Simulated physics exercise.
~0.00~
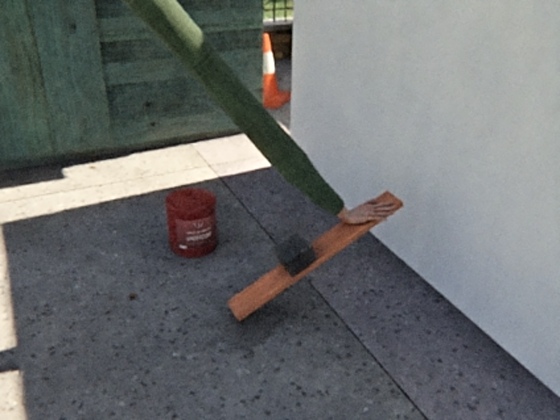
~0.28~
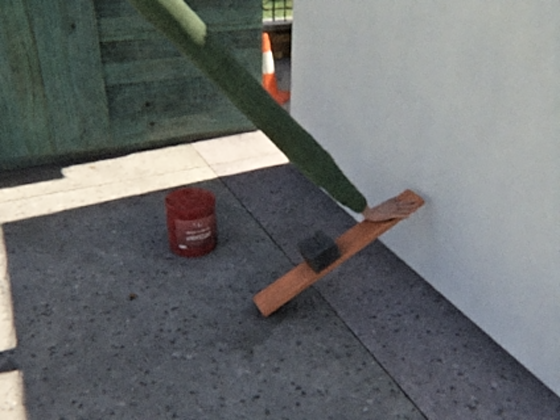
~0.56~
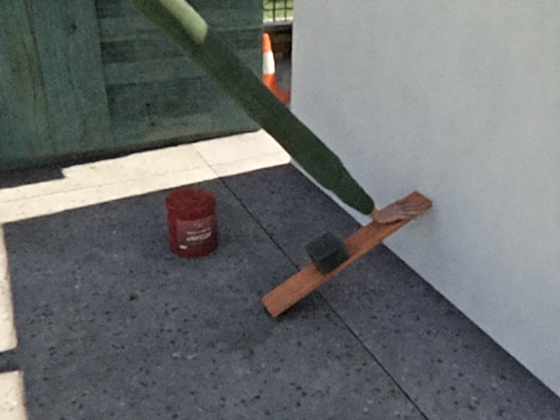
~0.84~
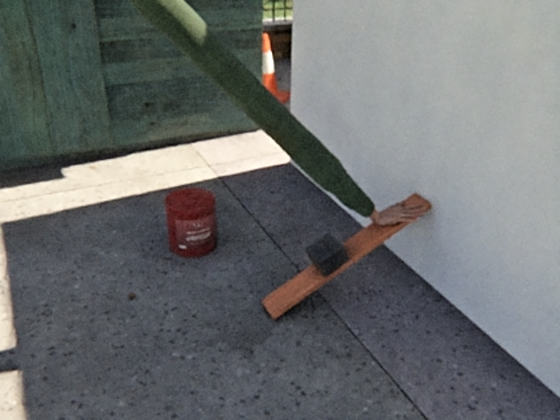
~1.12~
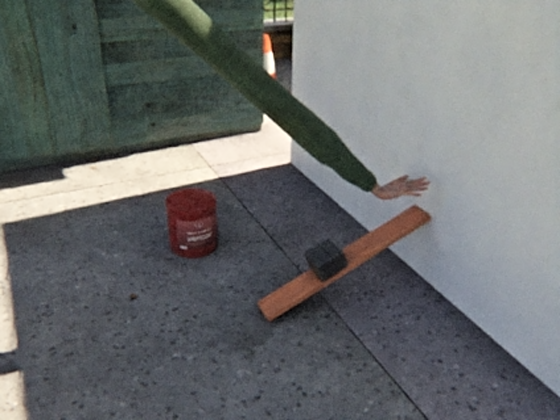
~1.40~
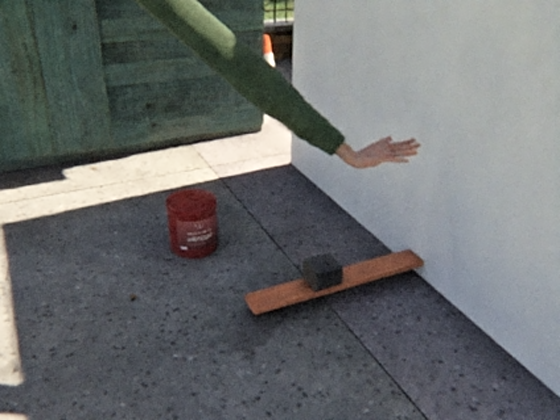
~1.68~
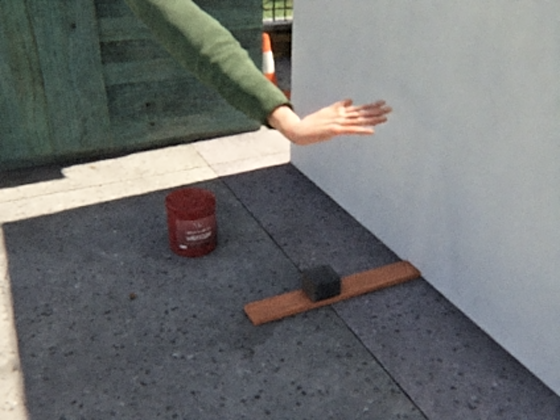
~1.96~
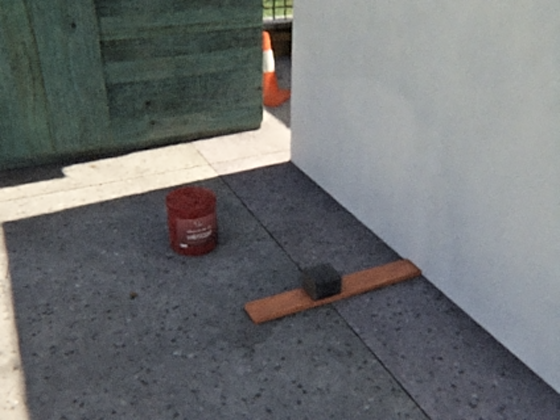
An orange plank leaned against a white wall by a hand slides down flat once released.
